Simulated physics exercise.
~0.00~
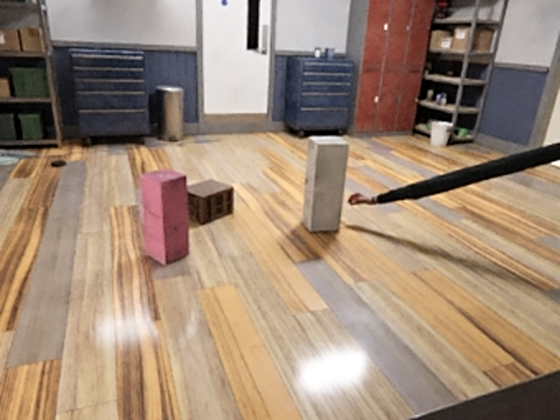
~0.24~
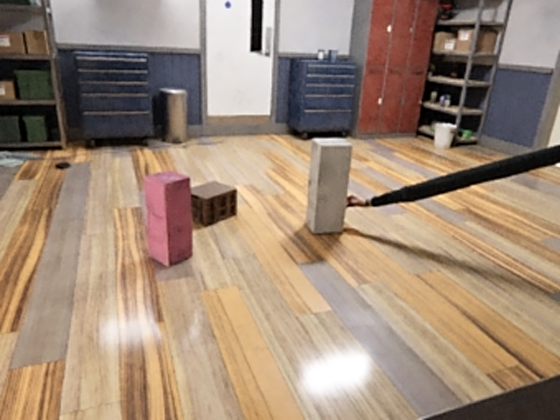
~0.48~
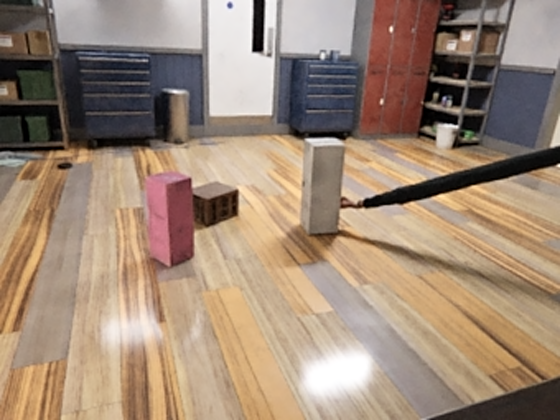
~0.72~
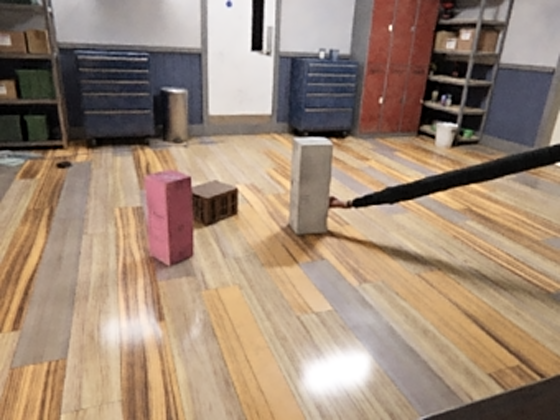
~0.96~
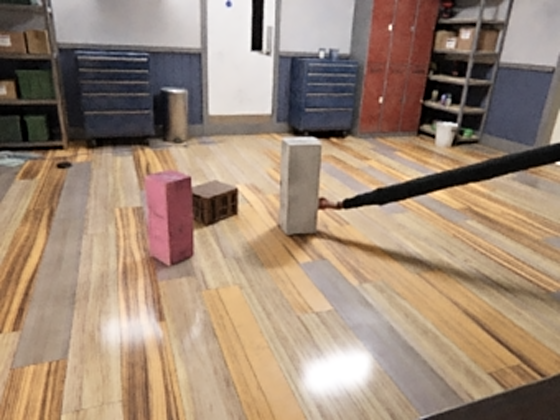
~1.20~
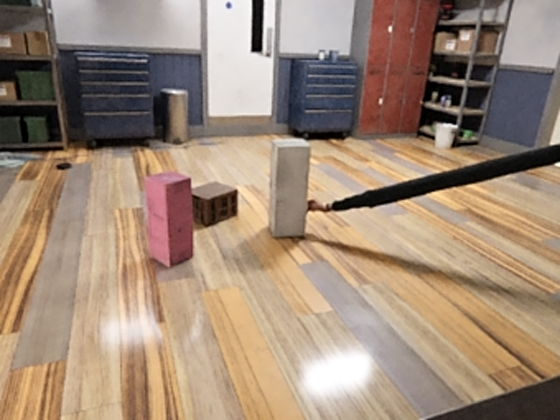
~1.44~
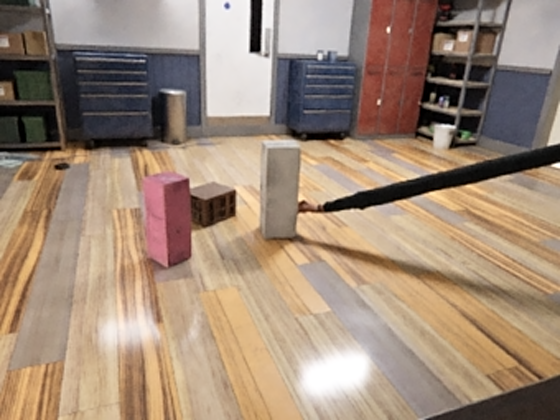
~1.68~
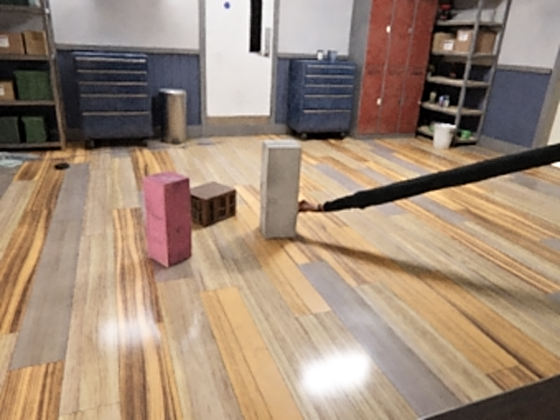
A tall white box slides left, pushed by a dark pole, and stops still upright.
